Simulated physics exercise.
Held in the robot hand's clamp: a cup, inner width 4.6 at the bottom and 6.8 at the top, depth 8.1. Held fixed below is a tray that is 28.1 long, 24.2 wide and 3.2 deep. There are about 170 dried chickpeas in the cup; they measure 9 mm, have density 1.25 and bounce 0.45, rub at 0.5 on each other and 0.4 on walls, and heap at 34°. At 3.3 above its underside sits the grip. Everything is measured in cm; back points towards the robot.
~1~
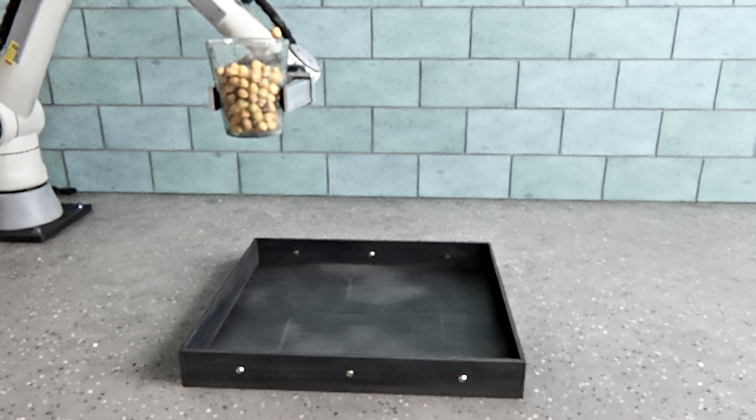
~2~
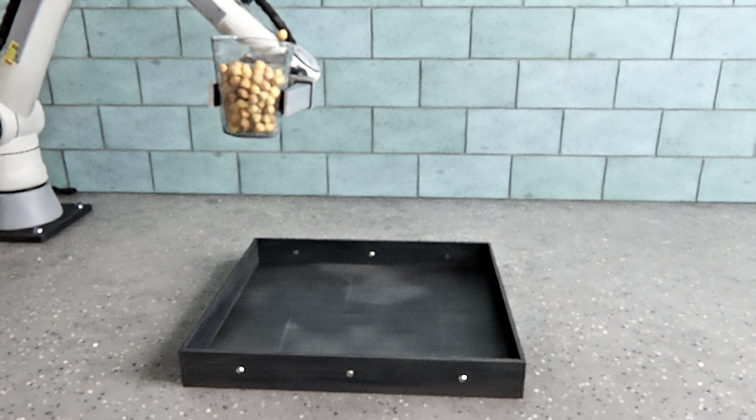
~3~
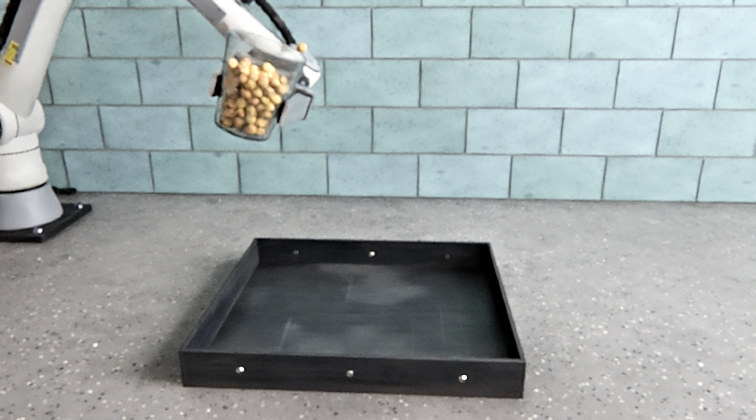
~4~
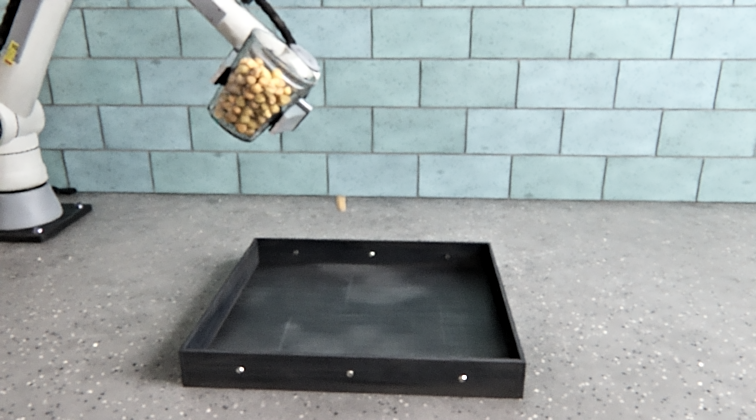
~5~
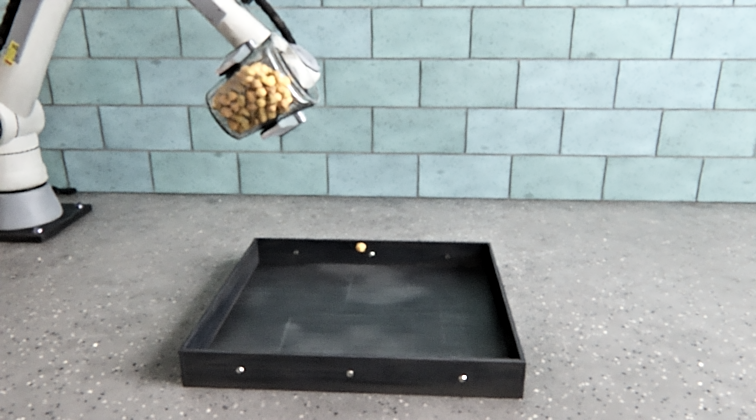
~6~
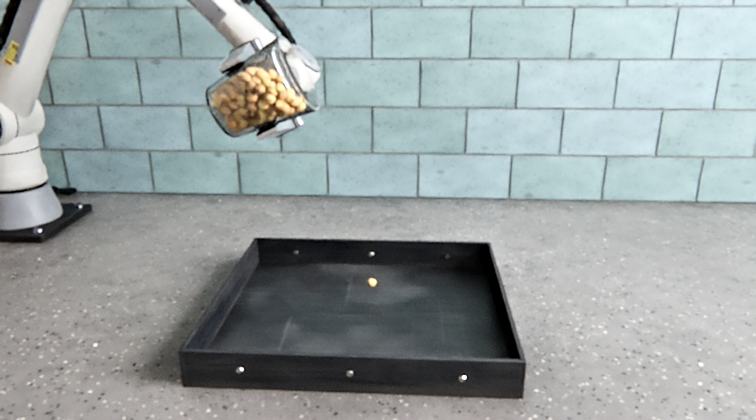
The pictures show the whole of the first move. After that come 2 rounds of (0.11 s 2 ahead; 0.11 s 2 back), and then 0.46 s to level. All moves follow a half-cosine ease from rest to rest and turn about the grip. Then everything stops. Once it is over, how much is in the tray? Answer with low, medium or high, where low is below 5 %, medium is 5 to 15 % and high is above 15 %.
Medium.
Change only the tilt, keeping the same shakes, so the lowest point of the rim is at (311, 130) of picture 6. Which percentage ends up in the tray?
Around 55 in a hundred.
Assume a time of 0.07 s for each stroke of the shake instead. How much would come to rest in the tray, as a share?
The share would be near 20 %.
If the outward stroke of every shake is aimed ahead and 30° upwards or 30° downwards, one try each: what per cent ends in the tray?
Near 10 and 0 percent respectively.
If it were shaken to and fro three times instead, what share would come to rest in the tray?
That would give close to 10 percent.
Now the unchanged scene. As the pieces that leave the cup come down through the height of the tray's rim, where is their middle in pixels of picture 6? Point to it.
Around (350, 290).
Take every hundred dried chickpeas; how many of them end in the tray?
Some 8 in a hundred.
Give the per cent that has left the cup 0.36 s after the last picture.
So far around 0 % is out.
Then, 0.36 s on, tilted 64° forward, highest piece 24 above the table; 169 in the cup, 3 in the tray, 1 in flight or on a rim.
Then, 0.72 s on, tilted 21° forward, highest piece 27 above the table; 159 in the cup, 14 in the tray.
Then, 1.10 s on, level, highest piece 26 above the table; 159 in the cup, 14 in the tray.
Then, 2.15 s on, level, highest piece 26 above the table; 159 in the cup, 14 in the tray.
In the end, 159 in the cup, 14 in the tray. That is 8 % in the tray.
